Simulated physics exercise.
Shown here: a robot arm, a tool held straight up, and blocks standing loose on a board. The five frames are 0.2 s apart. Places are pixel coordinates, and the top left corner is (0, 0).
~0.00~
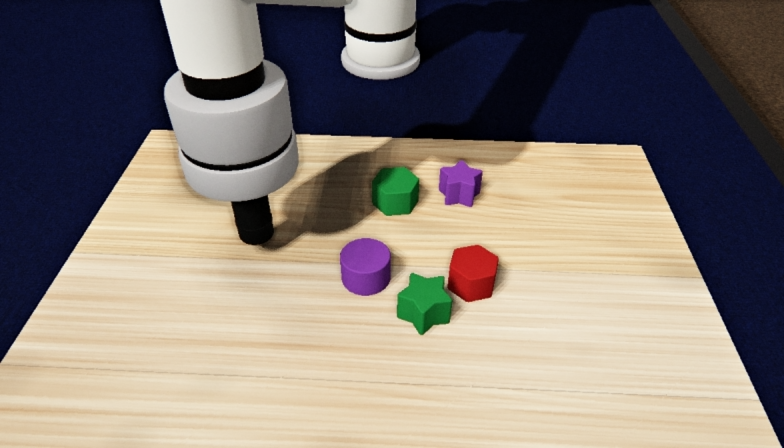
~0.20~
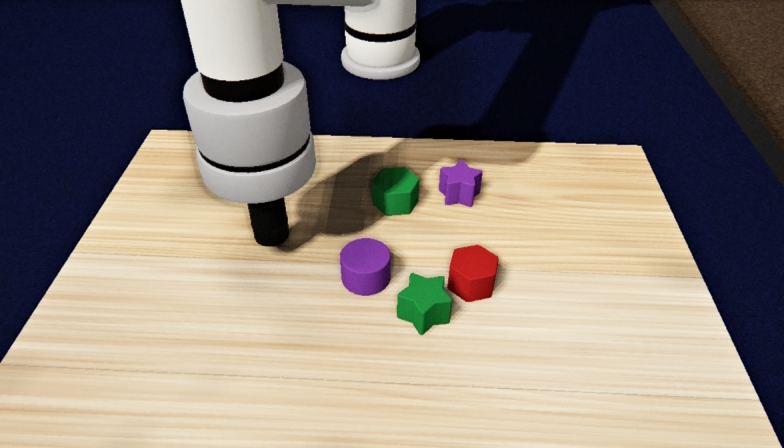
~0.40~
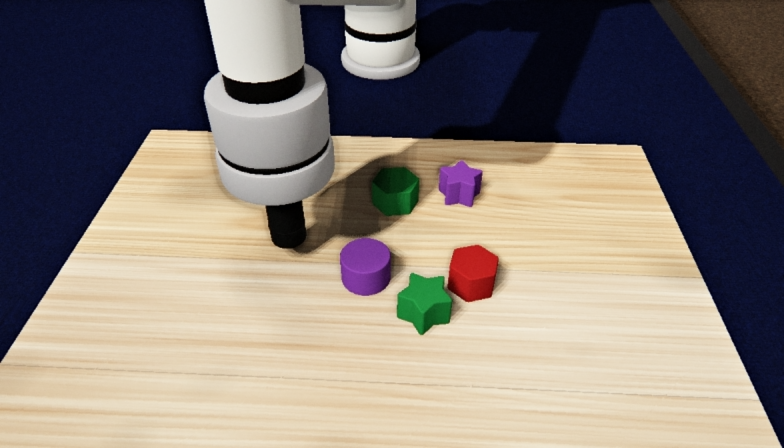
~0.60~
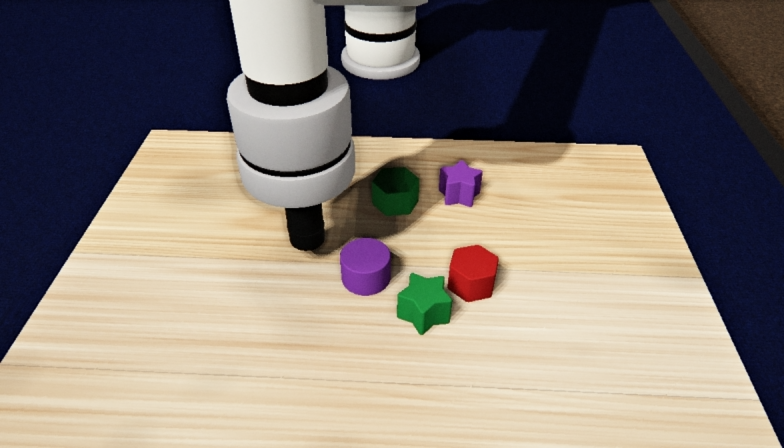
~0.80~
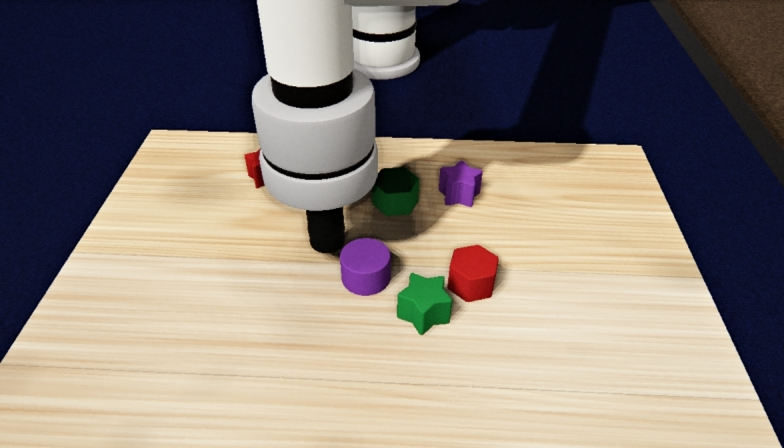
We see a robot arm holding a black tool upright over a wooden board, gliding steadily right toward a purple disc while the green, purple and red blocks stay still; a red piece behind the arm comes into view.
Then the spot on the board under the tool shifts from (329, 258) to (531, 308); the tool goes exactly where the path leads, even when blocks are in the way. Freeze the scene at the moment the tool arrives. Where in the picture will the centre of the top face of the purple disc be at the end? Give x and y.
It should be at (479, 307) by then.
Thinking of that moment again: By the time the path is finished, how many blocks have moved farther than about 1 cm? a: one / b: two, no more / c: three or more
I'll go with c - three or more.
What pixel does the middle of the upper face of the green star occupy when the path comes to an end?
(469, 345)
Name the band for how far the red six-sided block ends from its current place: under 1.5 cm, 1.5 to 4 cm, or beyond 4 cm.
Verdict: More than 4 cm.
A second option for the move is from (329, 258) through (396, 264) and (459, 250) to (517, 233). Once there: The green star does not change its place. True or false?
False - the claim does not hold.
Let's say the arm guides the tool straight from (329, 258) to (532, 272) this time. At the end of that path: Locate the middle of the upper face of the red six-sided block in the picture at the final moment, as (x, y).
Most likely (511, 277).
What follows on the original path. One third of the way, tool at (394, 258); purple disc at (419, 277); green star at (448, 307), turned 30° clockwise.
Two thirds of the way, tool at (463, 275); purple disc at (470, 302); green star at (468, 341), turned 70° clockwise; red six-sided block at (505, 262), turned 25° anticlockwise.
At the end, tool at (535, 293); purple disc at (479, 307); green six-sided block not moved; green star at (469, 345), turned 80° clockwise; red six-sided block at (553, 259), turned 75° anticlockwise.
